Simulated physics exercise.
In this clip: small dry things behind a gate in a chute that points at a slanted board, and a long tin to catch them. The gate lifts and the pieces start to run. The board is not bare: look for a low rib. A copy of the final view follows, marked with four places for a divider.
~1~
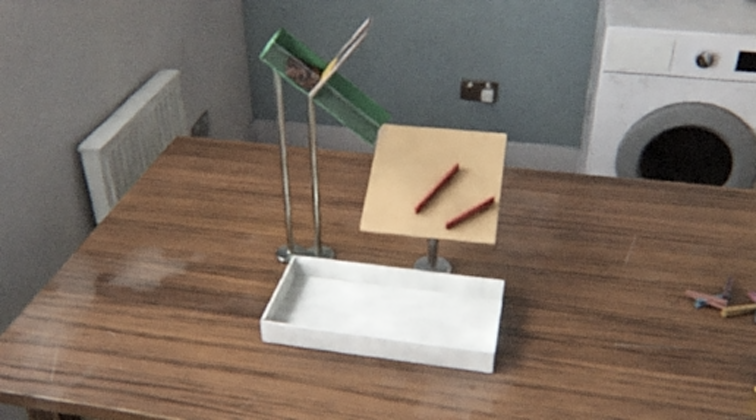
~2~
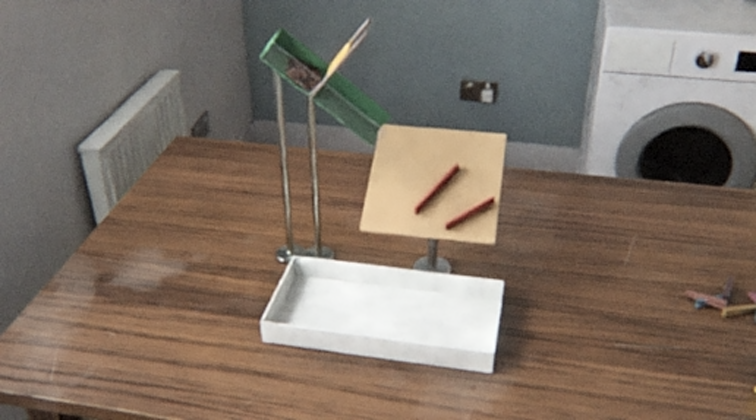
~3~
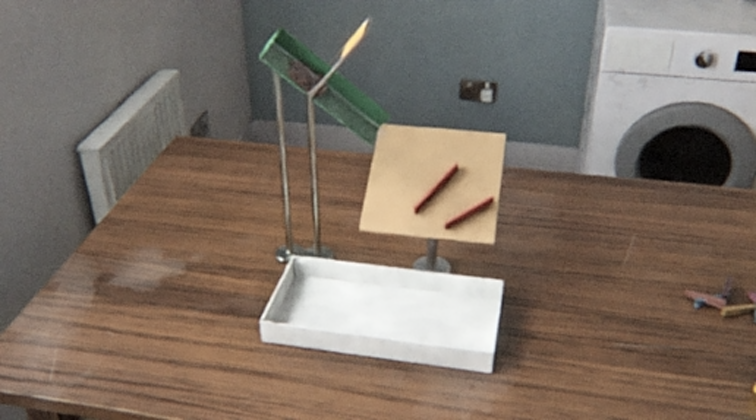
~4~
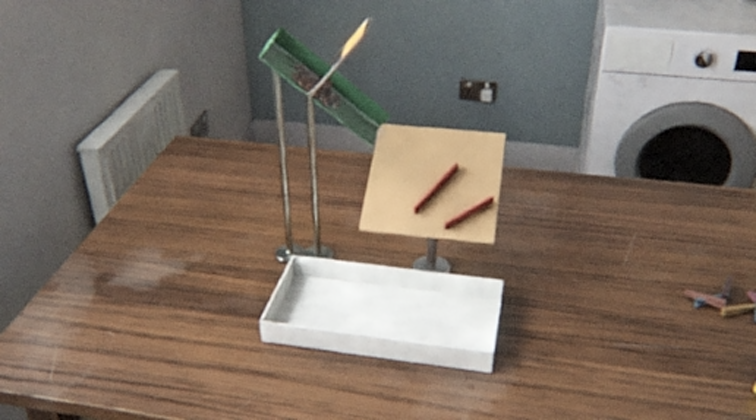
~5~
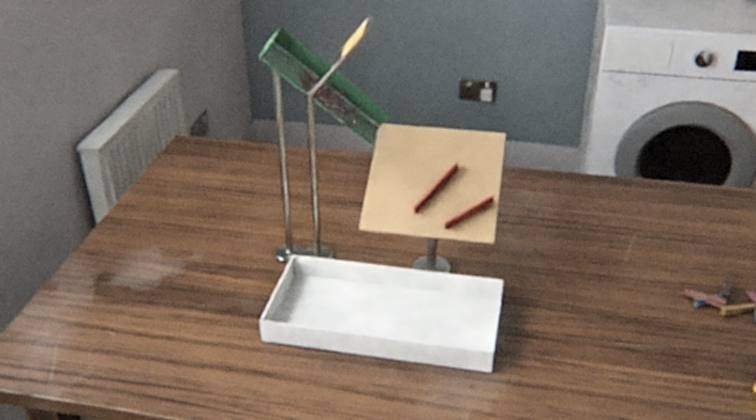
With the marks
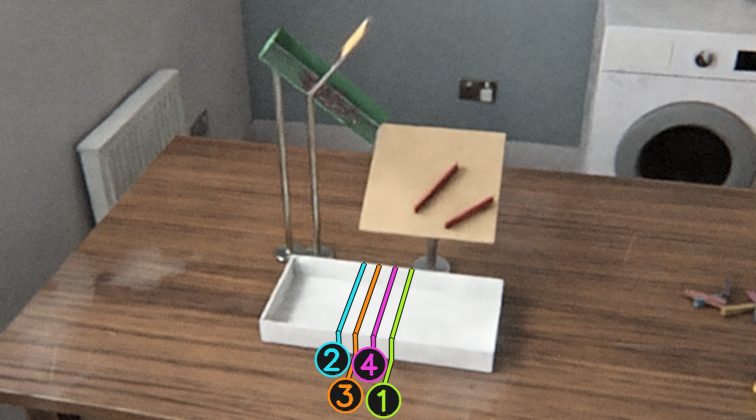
Small dark pieces slide down a sloping green chute toward a tan tilted board bearing two dark red ribs, after a pale gate at the chute swings or lifts slightly, while the empty white tray below stays still.
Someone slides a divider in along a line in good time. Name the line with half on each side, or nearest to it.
The answer is line 4.
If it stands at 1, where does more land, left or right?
The left side.
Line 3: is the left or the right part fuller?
Right.
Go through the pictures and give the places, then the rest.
The first picture shows load behind the gate at (307, 74), flat chocolate drops; lip of the chute at (376, 138), sloping fairly steeply.
The second picture shows middle of the board at (435, 181), tilted gently; middle of its low edge at (426, 236); of its high edge at (443, 129).
The third picture shows front corners of the tin at (261, 321) and (492, 352), empty; front of the load at (325, 86).
The fourth picture shows middle of the load at (316, 89); its front at (337, 105), about a third of the way to the lip; rib from (493, 196) to (445, 223); rib from (457, 162) to (414, 208).
The fifth picture shows middle of the load at (327, 97); its front at (355, 122), about two thirds of the way to the lip.
On the marked copy, line 1 crosses the front rim at (391, 338); line 2 crosses the front rim at (338, 331); line 3 crosses the front rim at (355, 333); line 4 crosses the front rim at (373, 336).
With 1, of what is caught, nearly all on the left of the divider, a stray few on the right.
With 2, of what is caught, none on the left of the divider, all on the right.
With 3, of what is caught, a stray few on the left of the divider, nearly all on the right.
With 4, of what is caught, about half on the left of the divider, about half on the right.
